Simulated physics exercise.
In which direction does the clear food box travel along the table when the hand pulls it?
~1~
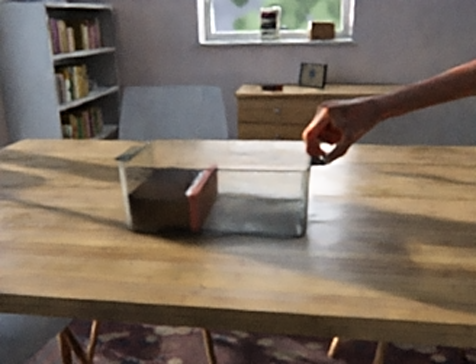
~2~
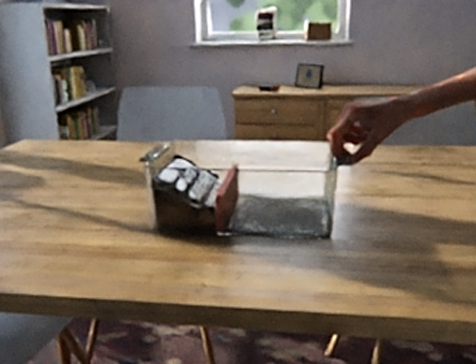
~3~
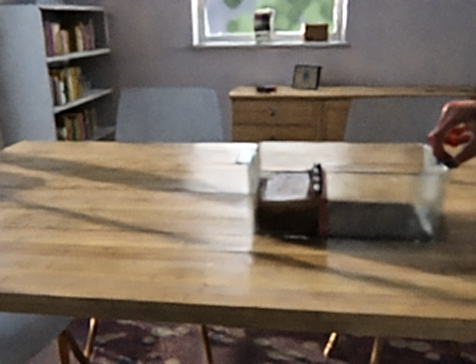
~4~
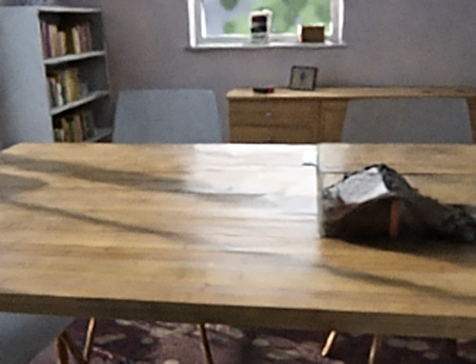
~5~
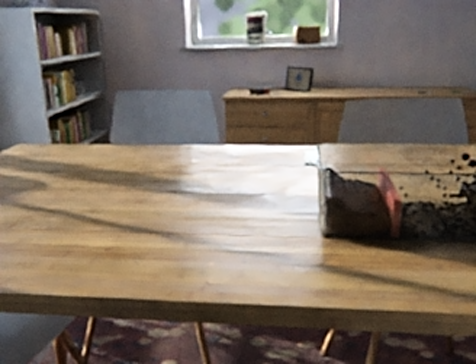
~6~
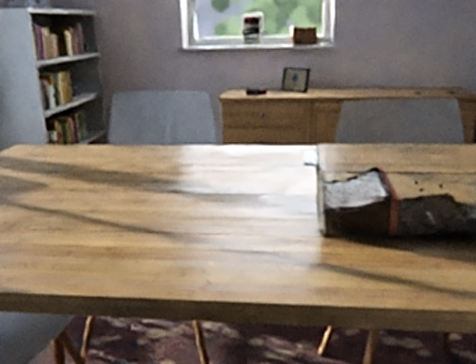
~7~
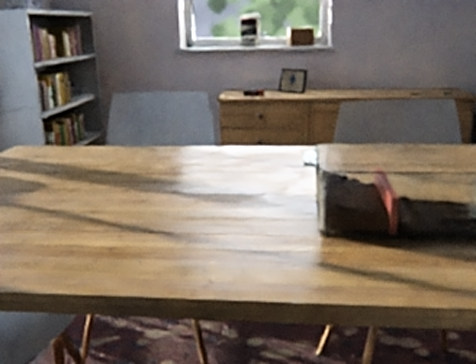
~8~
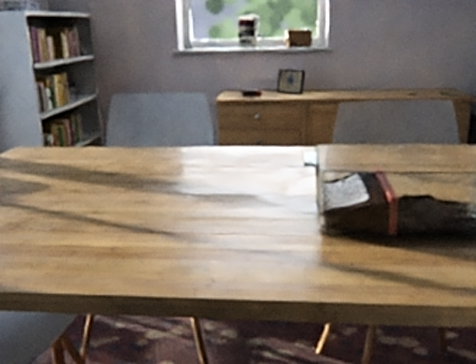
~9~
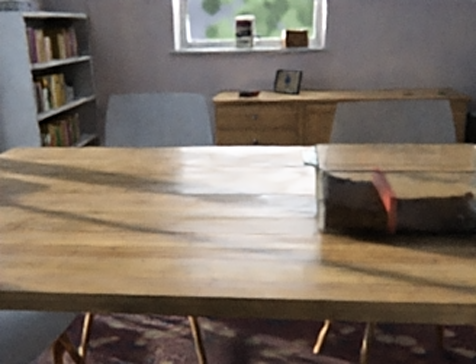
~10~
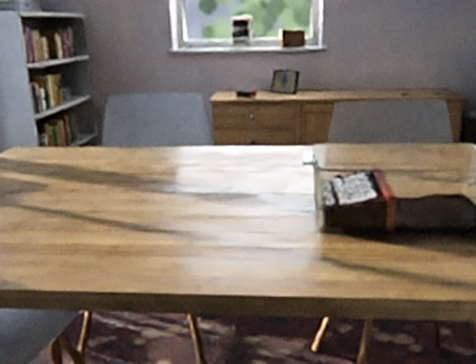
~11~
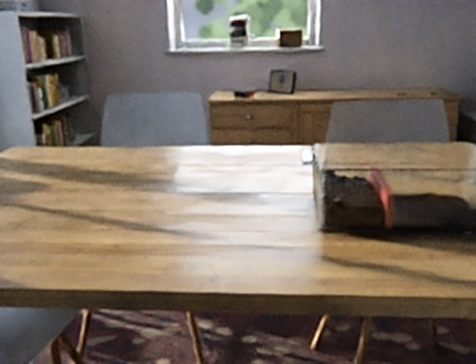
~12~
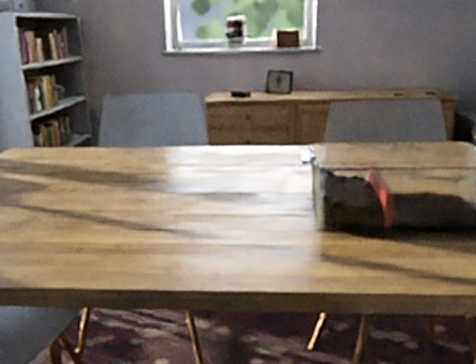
The clear food box moves to the right along the table, ending up near the right edge of the view.
